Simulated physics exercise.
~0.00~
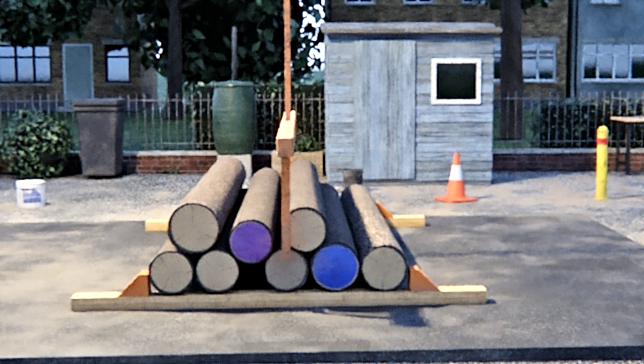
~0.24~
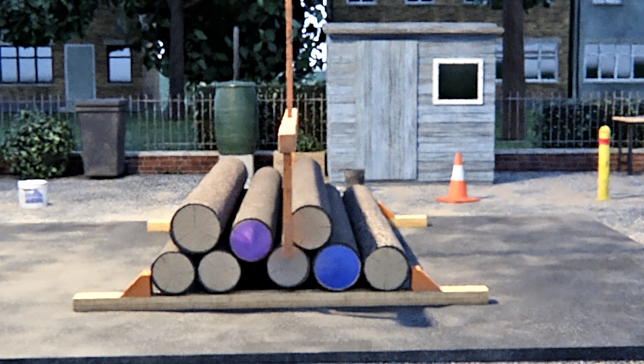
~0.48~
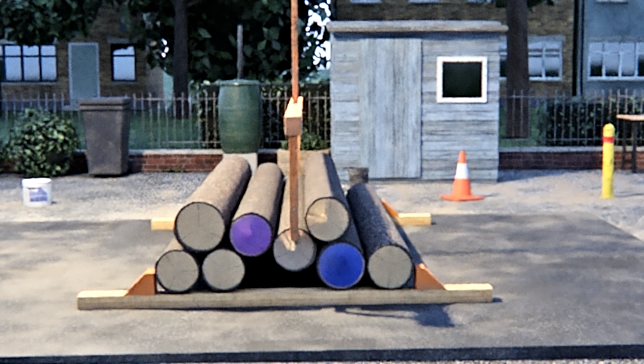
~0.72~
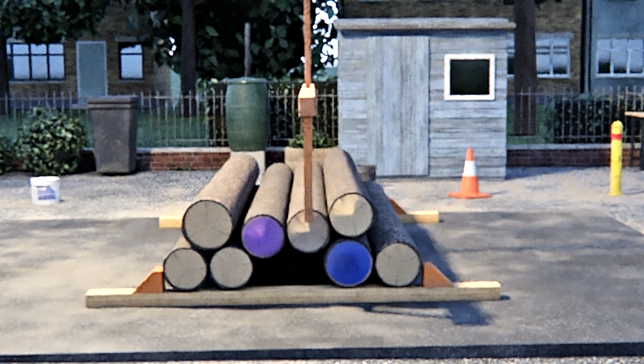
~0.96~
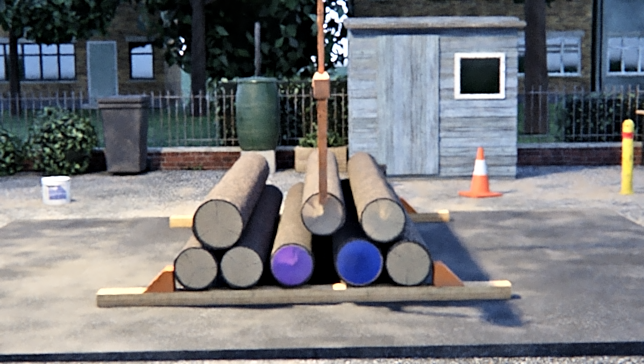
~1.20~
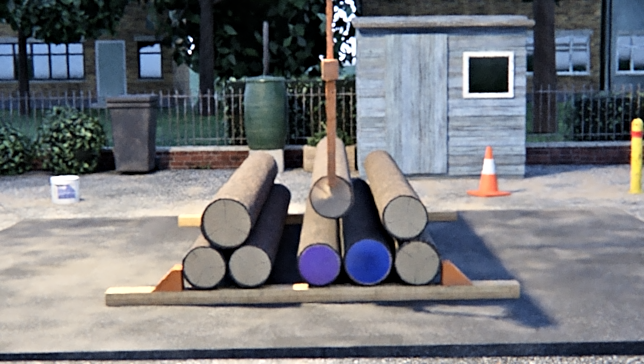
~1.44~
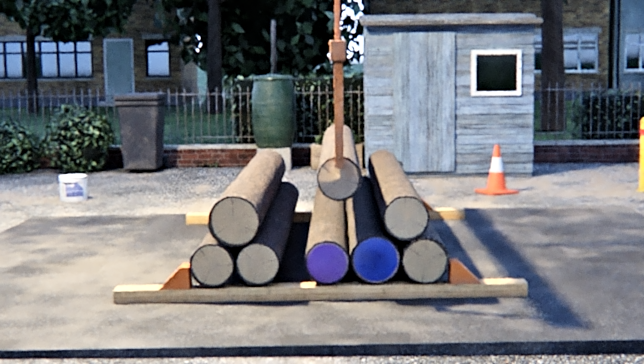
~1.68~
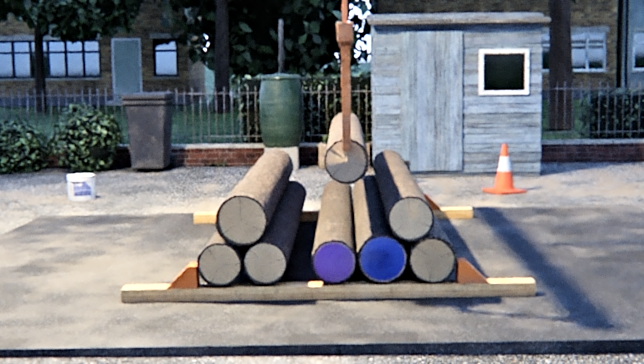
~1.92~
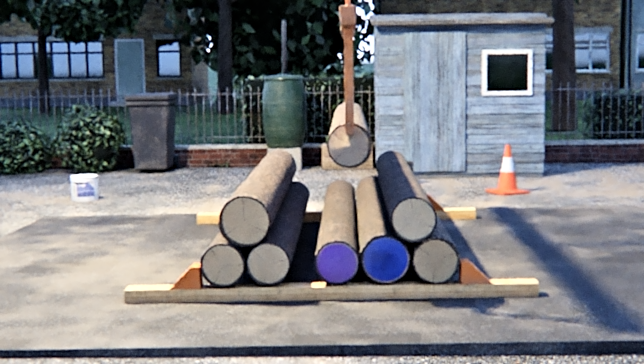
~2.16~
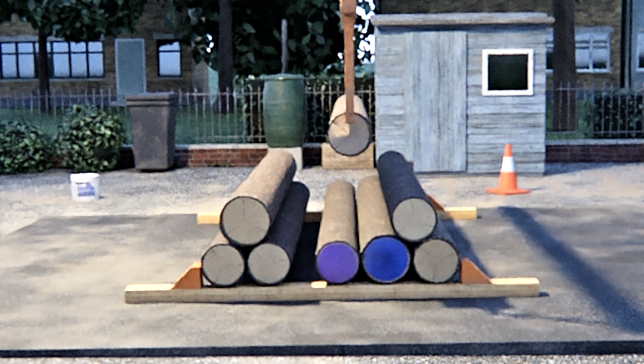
At first, a chocked stack of eight timber poles sits end-on on asphalt, with a hanging line and hook over a plain pole in the bottom row, between the purple and blue ones. The hooked pole rises, pushing the plain pole on its upper right over to the right, above the blue one. As it climbs clear, the purple pole drops into the bottom row and shifts right beside the blue pole, which keeps its place. The view drifts slightly left. Finally, the lifted pole hangs above the stack, with a gap left of purple.
